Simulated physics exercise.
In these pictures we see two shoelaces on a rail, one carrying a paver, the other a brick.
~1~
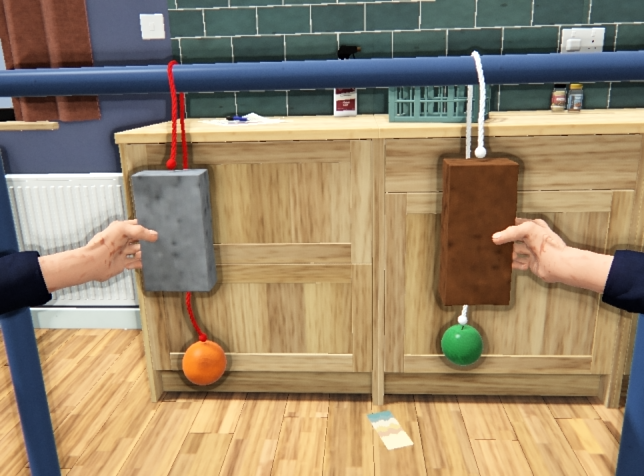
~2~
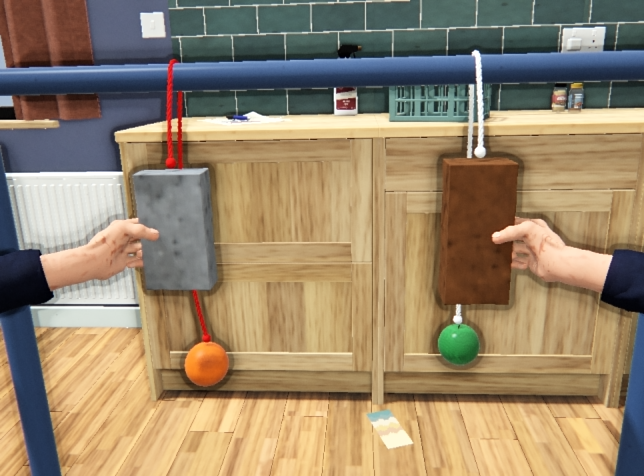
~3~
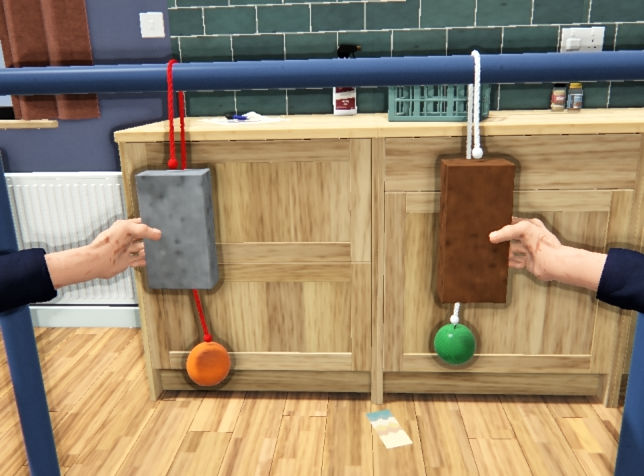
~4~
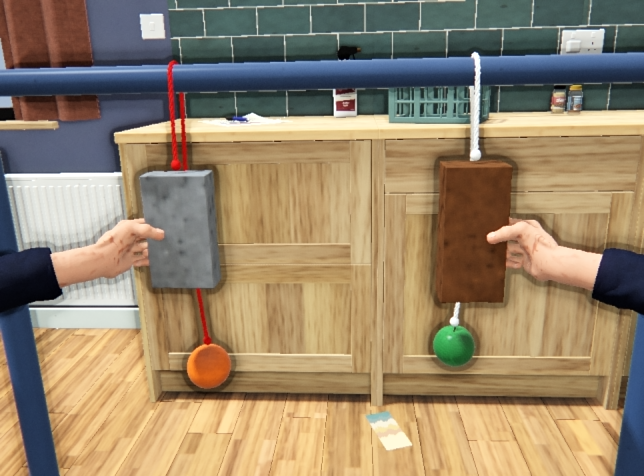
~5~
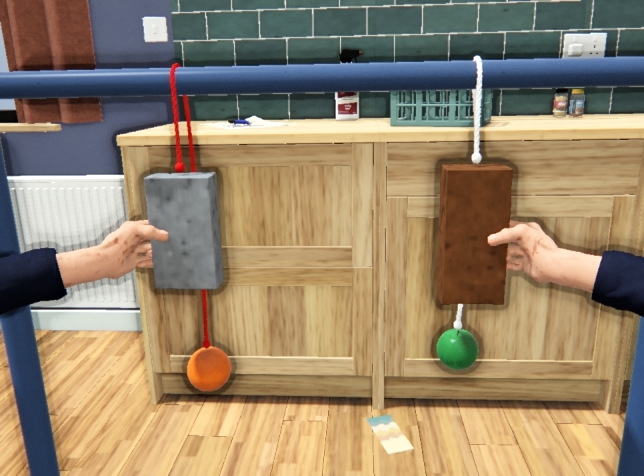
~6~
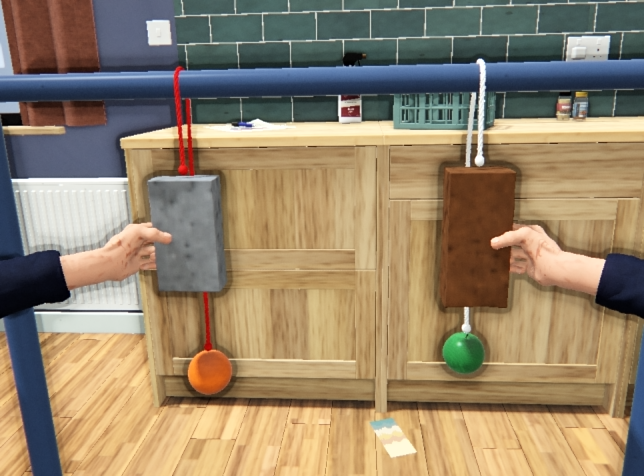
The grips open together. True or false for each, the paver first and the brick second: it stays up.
Paver - false; brick - false.
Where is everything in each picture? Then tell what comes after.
In the first frame, paver (176, 231); brick (476, 232); left orange (205, 363); right apple (462, 345).
In the second frame, paver (177, 230); brick (476, 231).
In the third frame, paver (179, 230); brick (474, 231).
In the fourth frame, paver (182, 230); brick (472, 232).
In the fifth frame, paver (186, 231); brick (472, 234).
In the sixth frame, paver (189, 234); brick (476, 237); left shoelace only laid over the rail; right shoelace only laid over the rail.
Then, 0.60 s later than the last view, paver on the floor; brick on the floor.
Finally, paver on the floor; brick on the floor. The paver drops and the brick pulls its rope through.
